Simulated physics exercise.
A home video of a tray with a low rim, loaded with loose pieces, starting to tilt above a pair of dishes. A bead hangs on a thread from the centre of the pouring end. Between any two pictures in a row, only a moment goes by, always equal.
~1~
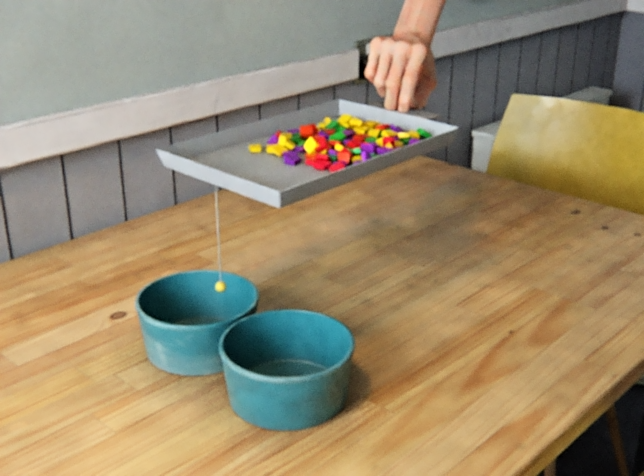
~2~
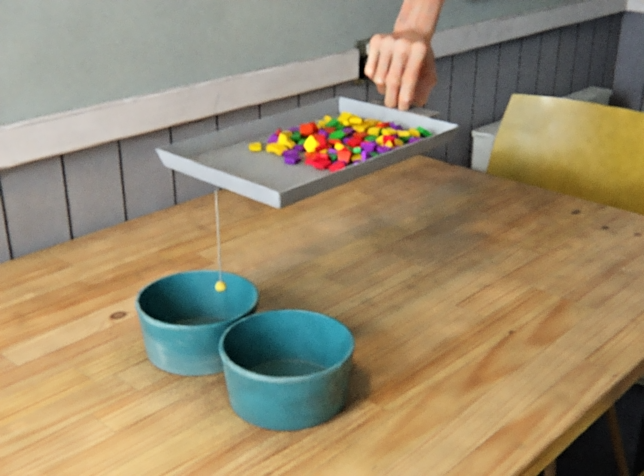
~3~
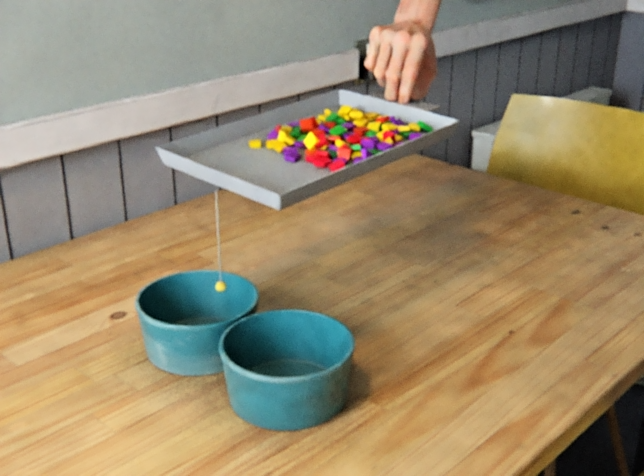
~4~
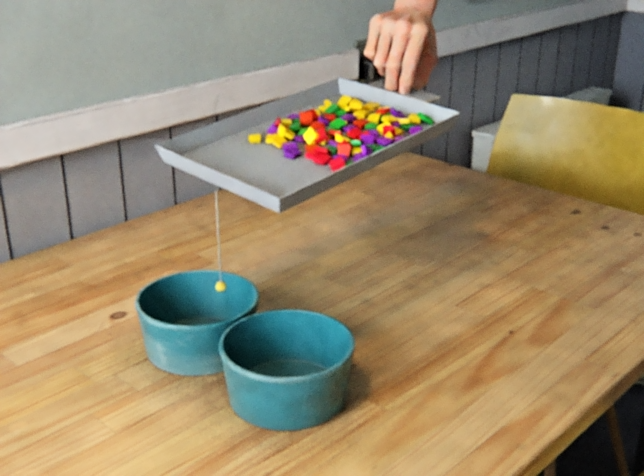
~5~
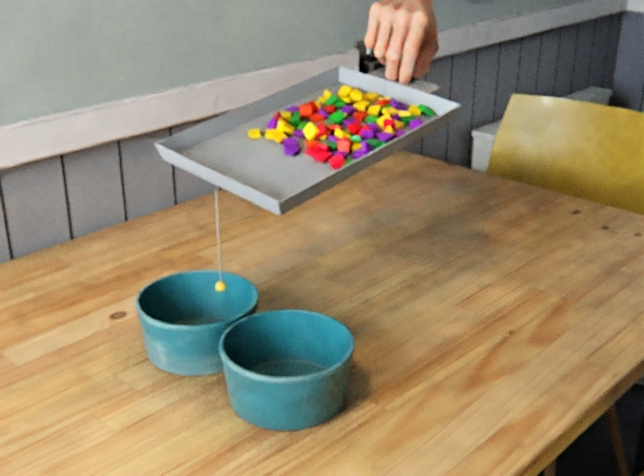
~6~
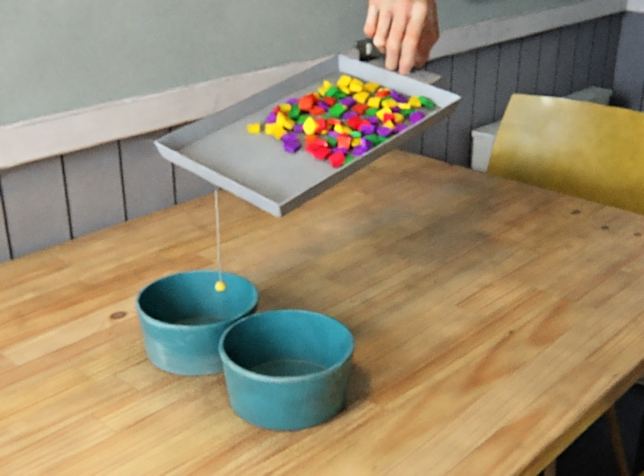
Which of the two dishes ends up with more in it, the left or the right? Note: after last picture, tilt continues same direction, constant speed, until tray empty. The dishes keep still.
The fuller dish will be the one on the right.
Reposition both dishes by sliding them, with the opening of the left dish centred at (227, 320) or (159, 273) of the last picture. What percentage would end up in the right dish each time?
First 10 per cent, second 60 per cent.
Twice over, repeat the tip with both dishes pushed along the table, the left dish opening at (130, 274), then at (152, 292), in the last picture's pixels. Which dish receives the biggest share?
At the first spot the right-side one comes out ahead, at the second spot the right-side one.
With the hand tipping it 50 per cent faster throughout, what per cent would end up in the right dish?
Roughly 100 percent.
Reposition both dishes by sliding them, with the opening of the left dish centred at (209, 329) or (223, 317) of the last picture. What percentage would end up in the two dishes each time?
About 50% and about 70%.
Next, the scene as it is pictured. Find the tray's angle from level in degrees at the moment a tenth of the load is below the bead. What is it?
That happens at close to 65 degrees.
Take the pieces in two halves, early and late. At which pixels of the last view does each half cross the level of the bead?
First part (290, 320), rest (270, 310).
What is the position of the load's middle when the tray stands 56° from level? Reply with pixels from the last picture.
In the last view, the load is centred near (295, 176).
Just after the last frame, tray tipped steeply; almost all on the tray; just a few in the air.
A moment on, tray tipped right over; roughly a third on the tray; roughly half in the right dish; just a few outside both; about a tenth in the air.
Further on, tray tipped past a quarter turn; almost all in the right dish; just a few outside both.
When it is over, tray tipped past a quarter turn; almost all in the right dish; not one in the left dish; just a few outside both.
